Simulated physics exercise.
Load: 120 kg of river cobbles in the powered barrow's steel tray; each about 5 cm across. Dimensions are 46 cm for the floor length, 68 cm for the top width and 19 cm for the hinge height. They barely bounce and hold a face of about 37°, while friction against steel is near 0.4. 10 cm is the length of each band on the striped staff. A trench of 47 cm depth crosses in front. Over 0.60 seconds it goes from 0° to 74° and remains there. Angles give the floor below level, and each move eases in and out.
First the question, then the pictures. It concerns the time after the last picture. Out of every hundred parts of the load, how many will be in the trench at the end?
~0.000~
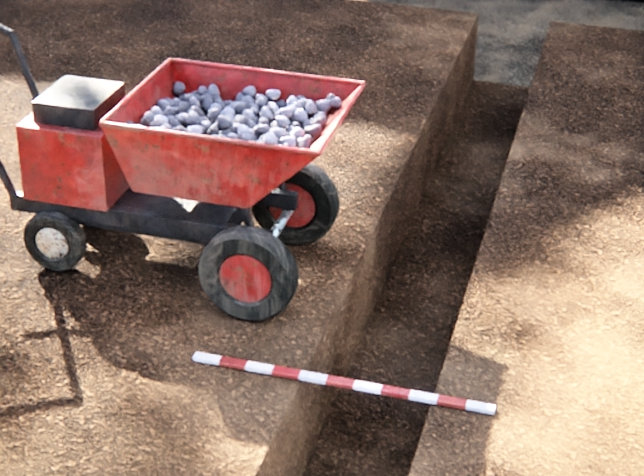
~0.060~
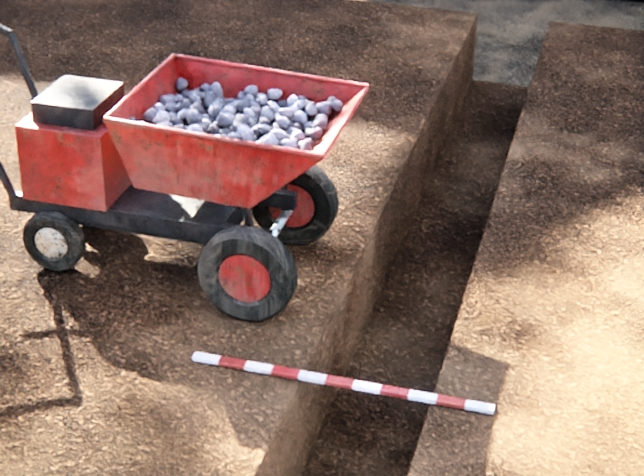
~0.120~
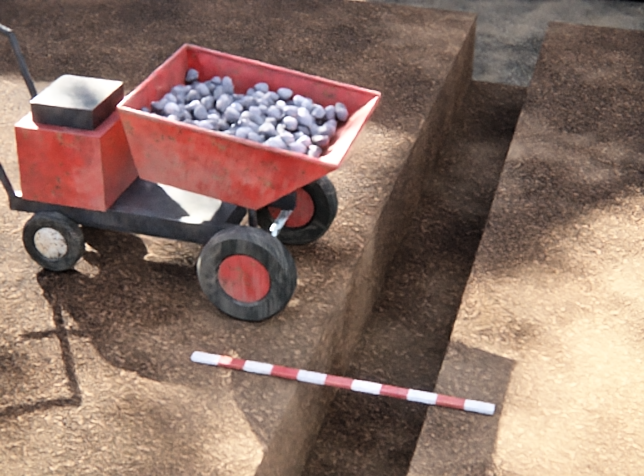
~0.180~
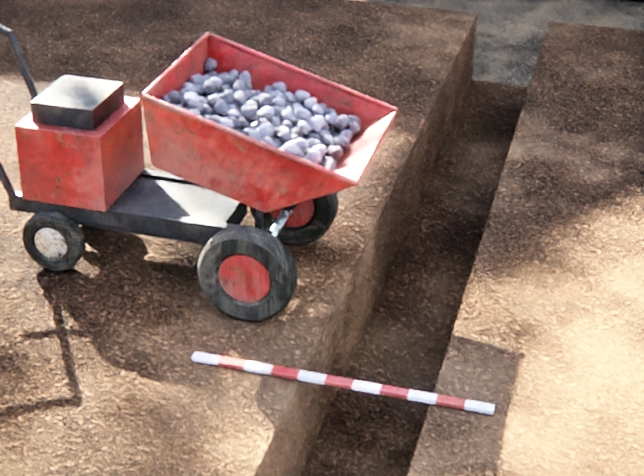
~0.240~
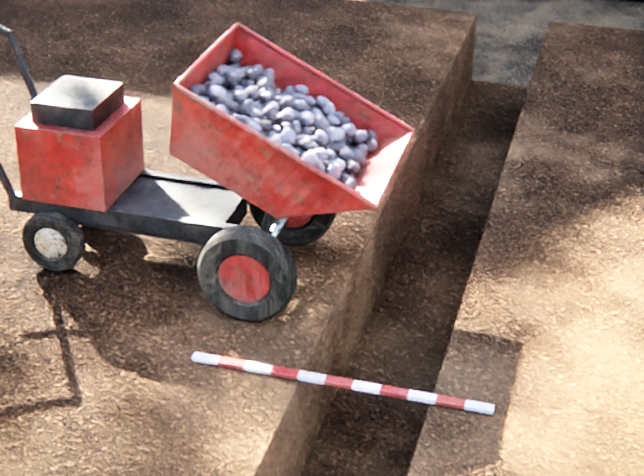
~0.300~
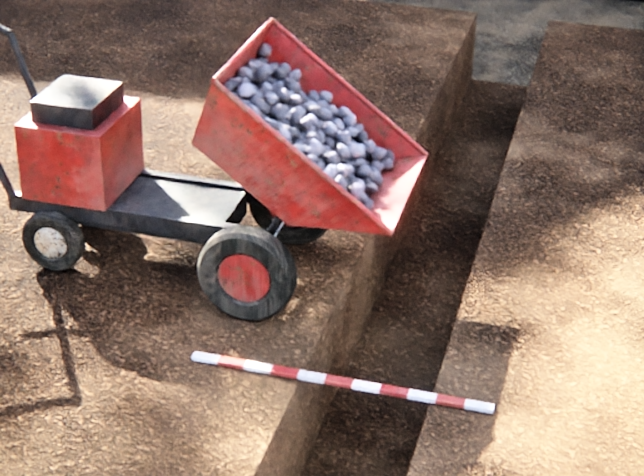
Close to 46 in every hundred.
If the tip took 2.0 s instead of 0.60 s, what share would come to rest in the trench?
Close to 65 percent, then.
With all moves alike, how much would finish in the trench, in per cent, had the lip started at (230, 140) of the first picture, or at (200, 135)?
Roughly 100 in a hundred from the first, 80 in a hundred from the second.
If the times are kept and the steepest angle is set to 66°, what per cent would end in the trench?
Share in trench: Approx. 40%.
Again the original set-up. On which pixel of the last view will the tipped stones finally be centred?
About (478, 307).
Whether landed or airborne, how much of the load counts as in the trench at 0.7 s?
About 20%.
After 0.4 s the floor is at 62°; 100 % in the tray; the foremost stones are at (409, 250).
After 0.7 s the floor is at 74°; 60 % in the tray, 20 % in the trench, 21 % past the trench; the foremost stones are at (513, 327).
After 1.0 s the floor is at 74°; 3 % in the tray, 42 % in the trench, 55 % past the trench; the foremost stones are past the picture's edge.
After 3.0 s the floor is at 74°; 0 % in the tray, 46 % in the trench, 54 % past the trench; the foremost stones are past the picture's edge.
